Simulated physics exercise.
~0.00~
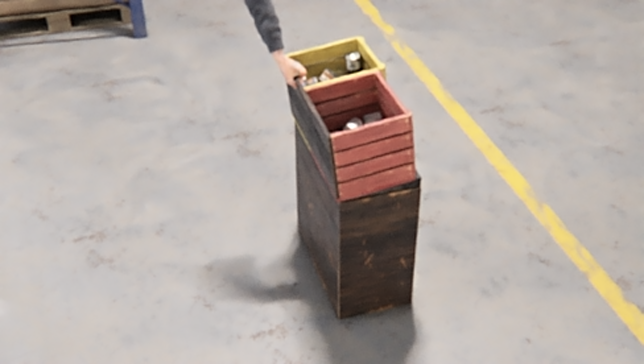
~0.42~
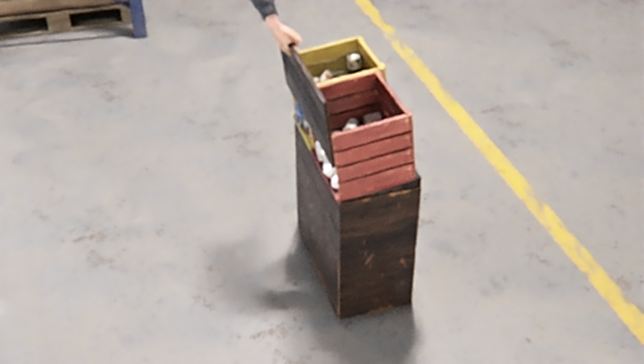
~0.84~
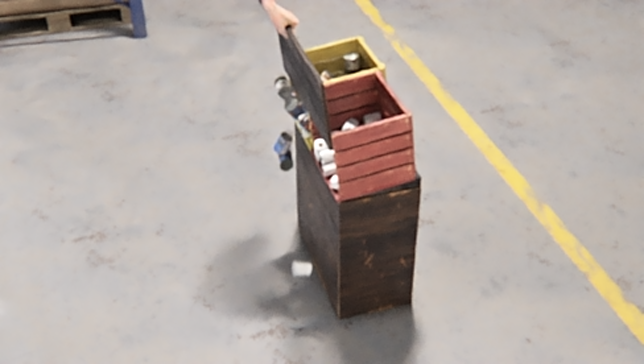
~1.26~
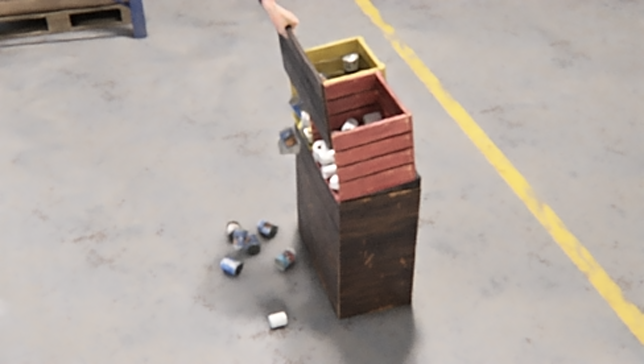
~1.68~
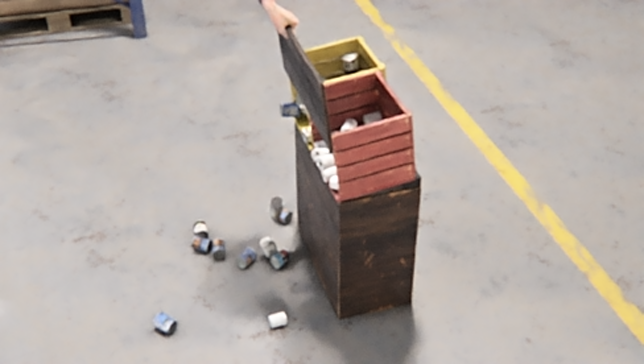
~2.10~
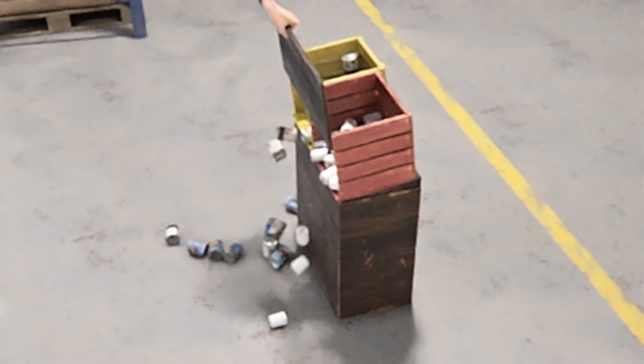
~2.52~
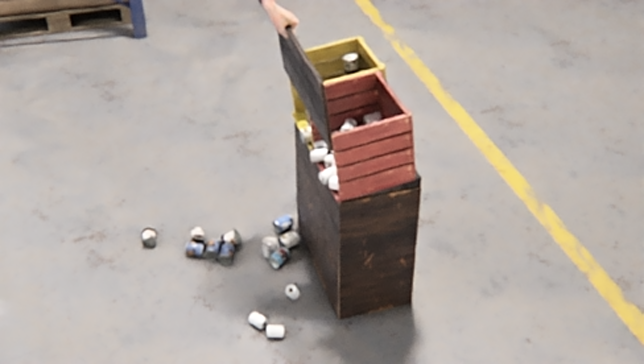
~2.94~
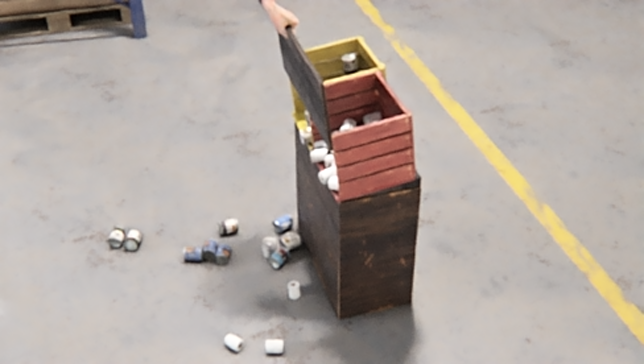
Small tins and a few white rolls tumbling from yellow and red bins as a hand lifts the gate, scattering across the floor.
